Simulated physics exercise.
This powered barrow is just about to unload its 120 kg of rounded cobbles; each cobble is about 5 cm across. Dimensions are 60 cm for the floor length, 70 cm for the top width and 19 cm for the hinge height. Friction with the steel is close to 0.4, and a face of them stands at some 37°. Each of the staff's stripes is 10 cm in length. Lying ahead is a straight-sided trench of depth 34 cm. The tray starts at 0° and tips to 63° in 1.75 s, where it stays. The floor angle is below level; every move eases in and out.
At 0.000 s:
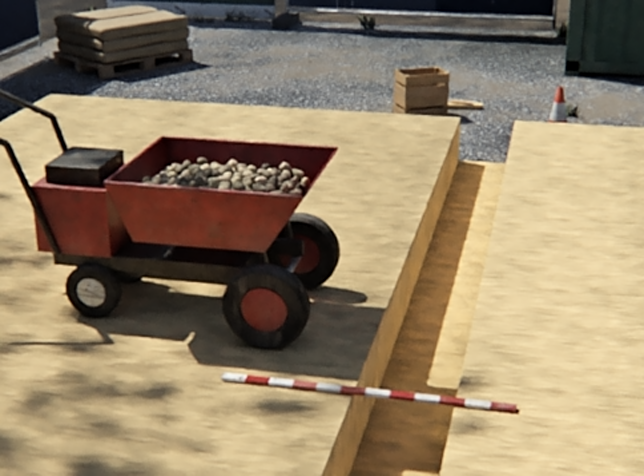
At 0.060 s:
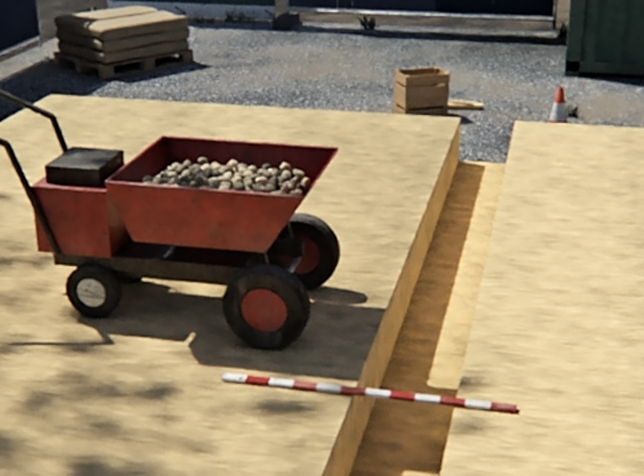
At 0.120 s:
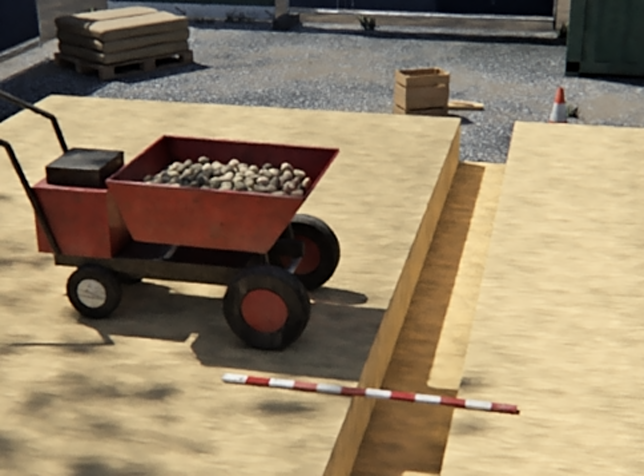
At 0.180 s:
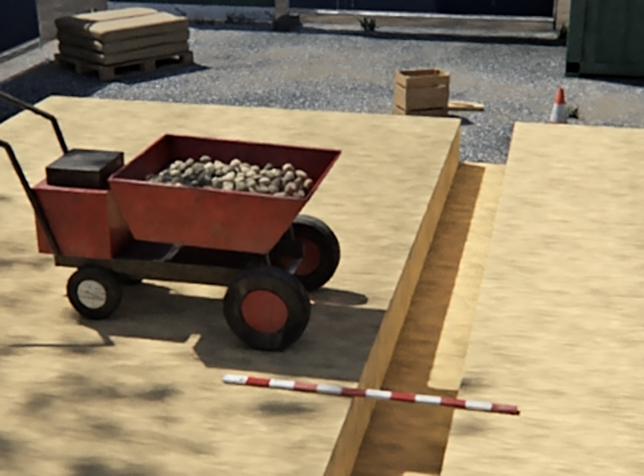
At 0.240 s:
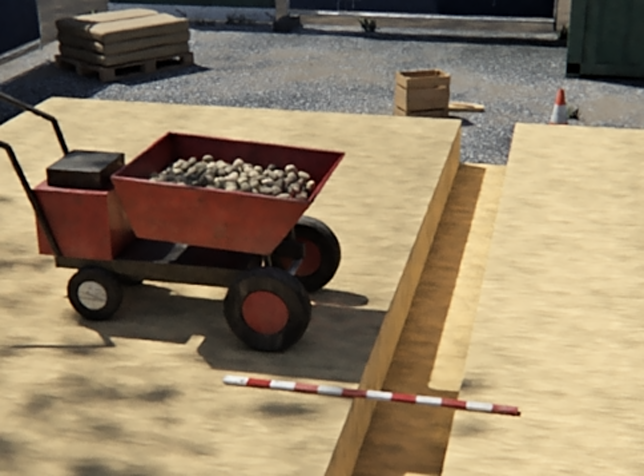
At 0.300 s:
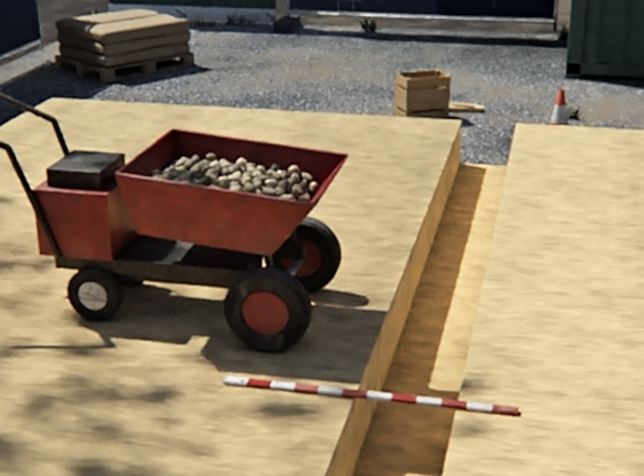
A red powered barrow loaded with rounded cobbles stands still while its tray slowly tilts rightward.
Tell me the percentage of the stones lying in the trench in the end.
Close to 71 %.
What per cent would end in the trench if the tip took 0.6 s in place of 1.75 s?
It would be near 45 percent.
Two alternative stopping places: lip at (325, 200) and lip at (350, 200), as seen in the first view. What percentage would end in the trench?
Close to 55 percent in the first case, 30 percent in the second.
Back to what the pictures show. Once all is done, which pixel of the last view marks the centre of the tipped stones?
Roughly at (431, 388).
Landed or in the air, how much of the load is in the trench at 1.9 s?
About 25%.
After 1.3 s the floor is at 53°; 100 % in the tray; the foremost stones are at (384, 255).
After 1.9 s the floor is at 63°; 74 % in the tray, 26 % in the trench; the foremost stones are at (467, 363).
After 2.2 s the floor is at 63°; 52 % in the tray, 46 % in the trench, 2 % past the trench; the foremost stones are at (520, 332).
After 4.2 s the floor is at 63°; 27 % in the tray, 71 % in the trench, 2 % past the trench; the foremost stones are at (537, 341).
